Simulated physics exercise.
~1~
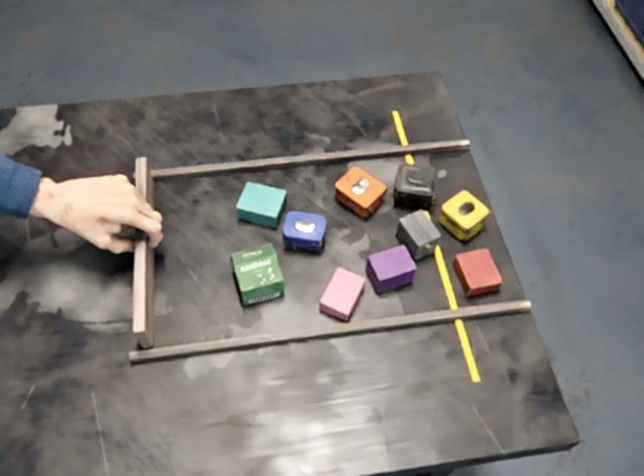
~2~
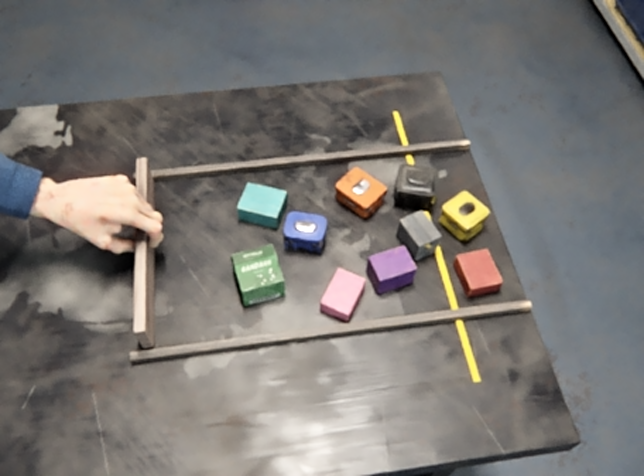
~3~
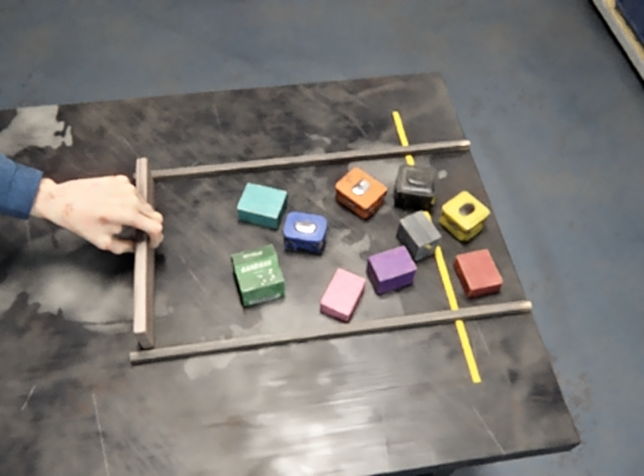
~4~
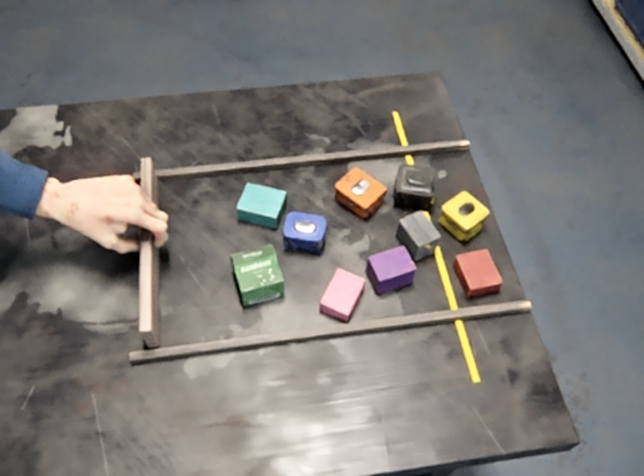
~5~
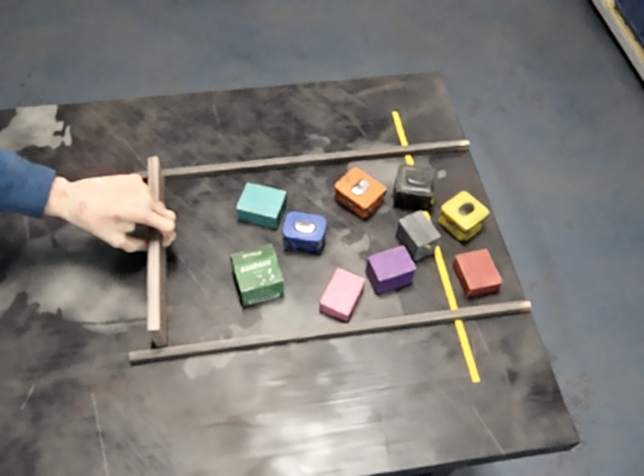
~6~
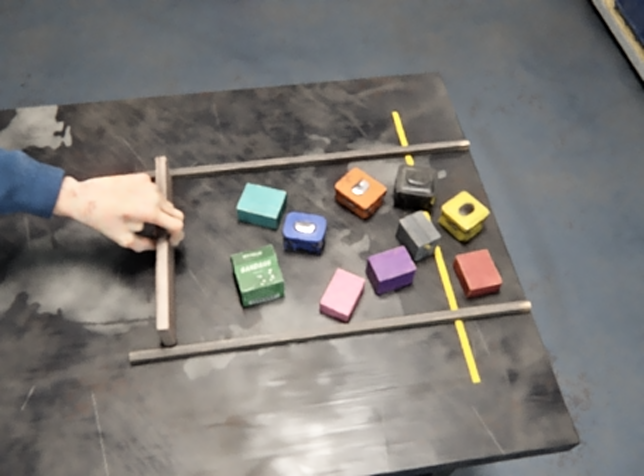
On a dark, scuffed table, a hand held a board still behind a scattering of colorful boxes and blocks near a yellow tape line, then slid it slightly right, without touching any of them.
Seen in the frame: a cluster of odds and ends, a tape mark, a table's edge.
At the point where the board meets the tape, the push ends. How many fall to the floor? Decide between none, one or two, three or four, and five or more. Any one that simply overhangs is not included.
Decision: Three or four.
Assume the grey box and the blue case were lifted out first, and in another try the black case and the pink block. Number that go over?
You'd get 2 in the first case and 2 in the second one.
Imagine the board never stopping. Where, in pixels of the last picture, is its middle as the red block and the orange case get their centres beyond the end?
The red block gives roughly (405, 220), the orange case roughly (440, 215).
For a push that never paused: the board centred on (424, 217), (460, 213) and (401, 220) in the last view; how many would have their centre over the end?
Going through the three places, I get 3, 6 and 0.
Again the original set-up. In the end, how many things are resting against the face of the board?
That would be 4 of them.
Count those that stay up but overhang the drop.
I'd put it at 3.
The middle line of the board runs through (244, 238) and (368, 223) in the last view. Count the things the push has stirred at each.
The count is 2 at the first point and 10 at the second.
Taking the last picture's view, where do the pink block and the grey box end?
First at (474, 293); second at (497, 232).
Soon after, none off yet; yellow case at rest near (463, 217); red block at rest near (477, 274); black case at rest near (415, 188).
Then, none off yet; yellow case at rest near (463, 217); red block at rest near (477, 274); black case moved a little near (427, 188).
Further on, none off yet; yellow case moved about its own width near (486, 220); red block moved about its own width near (506, 276); black case moved about its own width near (476, 186).
At rest, the number that fall off is three or four; fallen, black case, red block and yellow case.
